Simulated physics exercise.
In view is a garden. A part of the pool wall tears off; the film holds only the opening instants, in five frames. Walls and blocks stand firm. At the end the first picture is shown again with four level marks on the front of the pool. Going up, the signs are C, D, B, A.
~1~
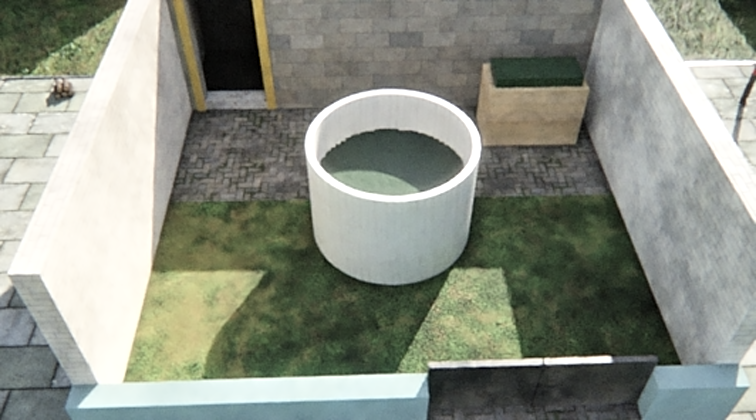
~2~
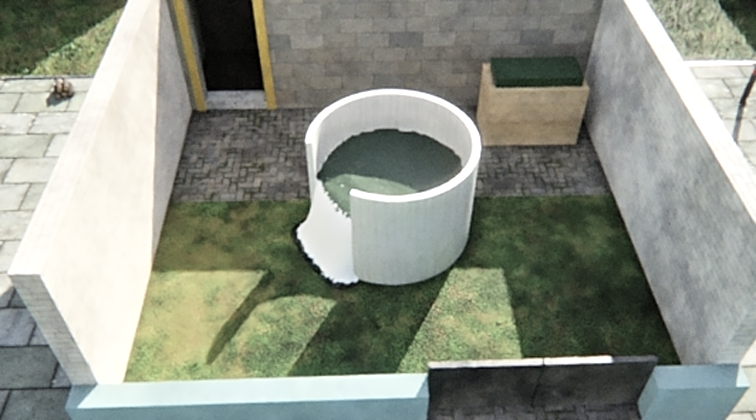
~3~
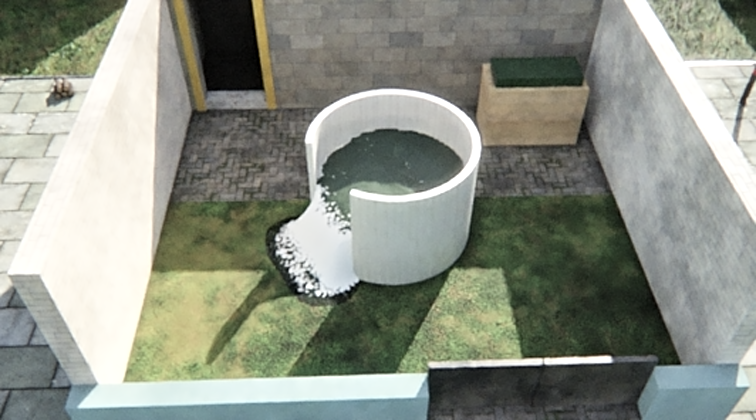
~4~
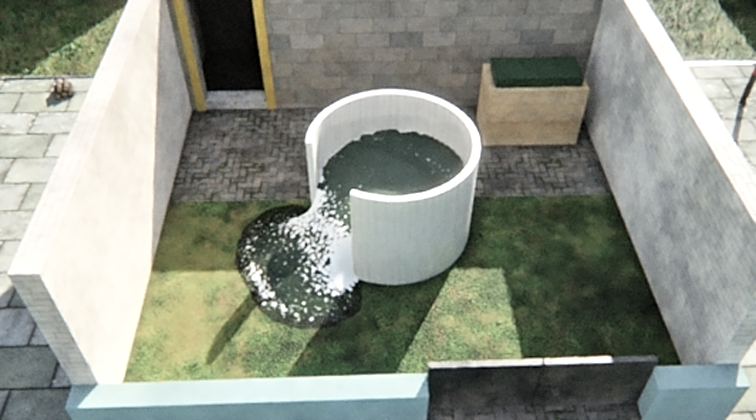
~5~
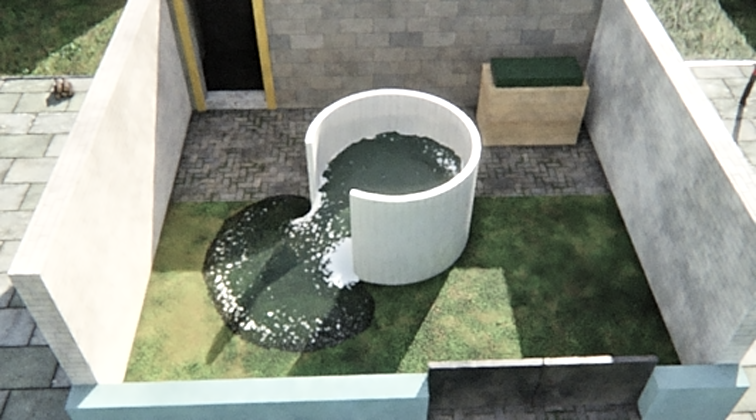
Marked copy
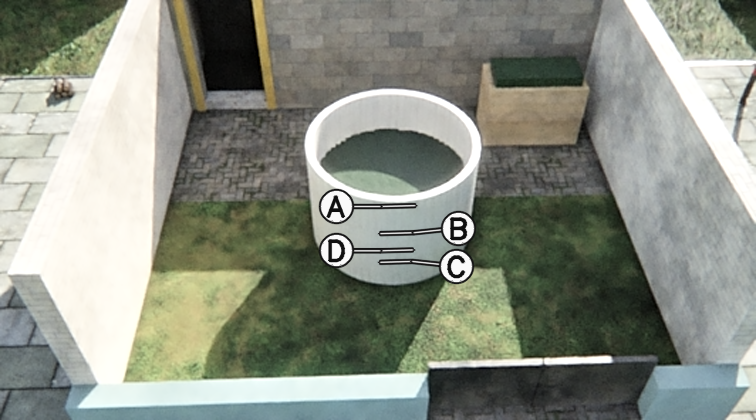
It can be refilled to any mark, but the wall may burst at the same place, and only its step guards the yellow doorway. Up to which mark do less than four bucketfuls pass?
It is B.
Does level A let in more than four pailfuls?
Yes, that goes wrong.
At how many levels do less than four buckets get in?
Three of the four.
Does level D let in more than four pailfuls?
No, that is safe.
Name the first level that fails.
Level A.
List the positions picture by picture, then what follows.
In the first frame, water in the pool at rest, its middle at (392, 176); foot of the yellow doorway at (237, 109); shut gate at (540, 367).
In the second frame, front seen at (306, 223), 1 % of the ground wet.
In the third frame, front seen at (276, 228), 3 % of the ground wet.
In the fourth frame, front seen at (290, 320), 7 % of the ground wet.
In the fifth frame, front seen at (249, 335), 12 % of the ground wet.
On the marked copy, A at (397, 206); B at (397, 233); C at (396, 261); D at (396, 250); from the bottom up C, D, B, A.
If A is chosen, about 9 bucketfuls get in.
If B is chosen, a bucket or two gets in.
If C is chosen, nothing gets over.
If D is chosen, nothing gets over.
